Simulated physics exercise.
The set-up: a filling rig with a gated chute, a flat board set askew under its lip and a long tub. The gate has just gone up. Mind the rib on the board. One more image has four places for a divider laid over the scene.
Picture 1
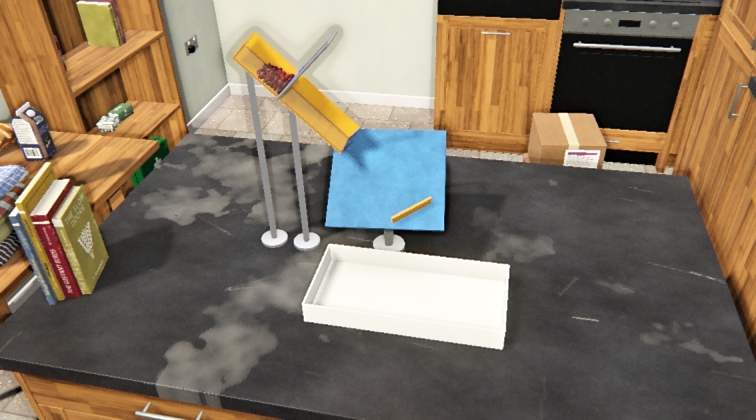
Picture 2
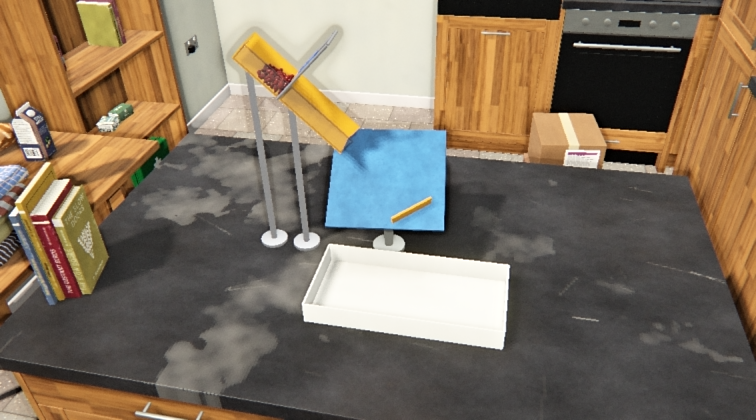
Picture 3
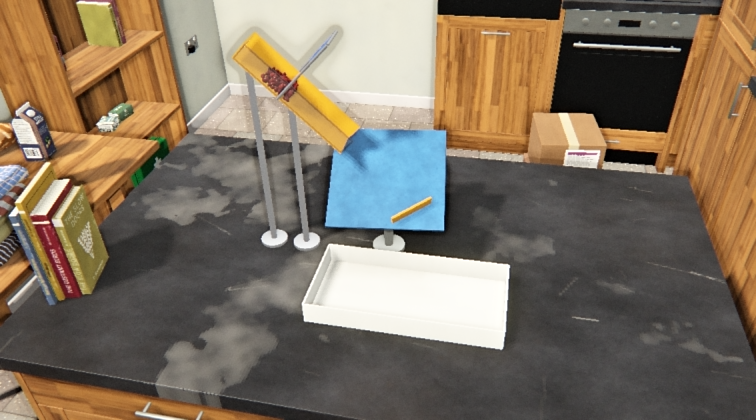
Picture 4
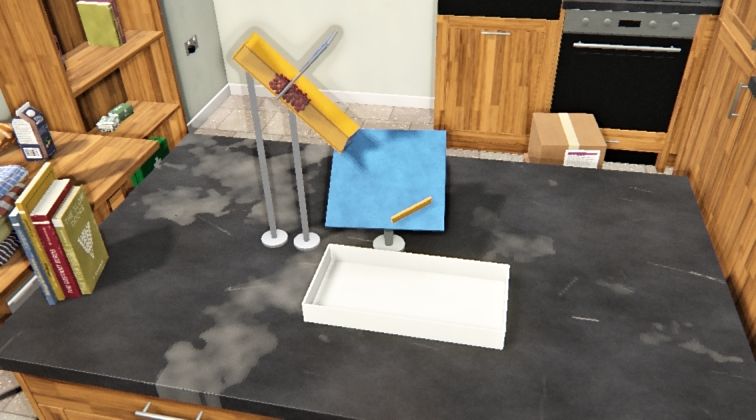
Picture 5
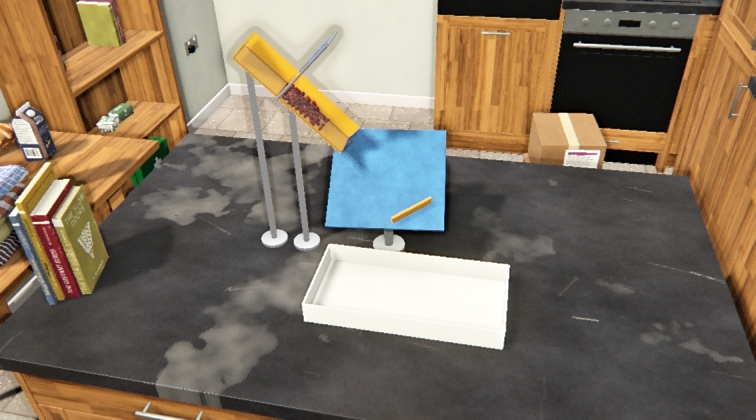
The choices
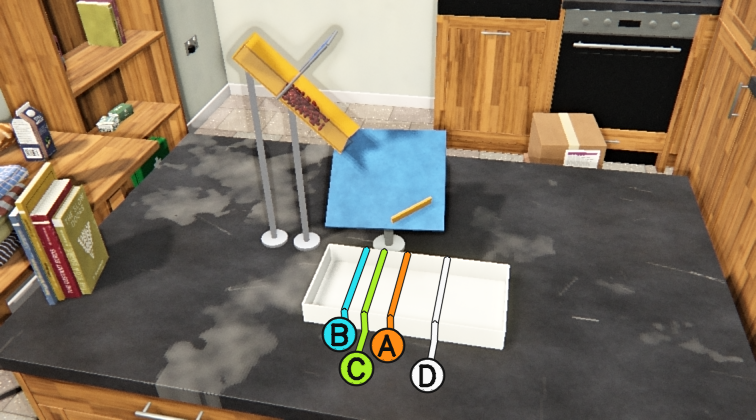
A dark, mottled stone-topped island fills a kitchen seen from above at an angle, with wooden cabinets, an oven and a cardboard box behind and books at the left. On it, a yellow chute on two grey posts slopes down to the right above a tilted blue board with a small orange rib, behind a long white empty tub. Reddish-brown beans slide partway down the chute, while all else stays still.
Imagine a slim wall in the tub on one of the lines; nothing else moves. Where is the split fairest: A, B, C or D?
Line C does it best.
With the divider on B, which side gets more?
Right.
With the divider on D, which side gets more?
Left.
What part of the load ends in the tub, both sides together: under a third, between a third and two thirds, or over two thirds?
Between a third and two thirds.
On the marked copy, line A crosses the front rim at (390, 316); line B crosses the front rim at (344, 310); line C crosses the front rim at (364, 312); line D crosses the front rim at (435, 322).
With A, of what is caught, all on the left of the divider, none on the right.
With B, of what is caught, a stray few on the left of the divider, nearly all on the right.
With C, of what is caught, about half on the left of the divider, about half on the right.
With D, of what is caught, all on the left of the divider, none on the right.
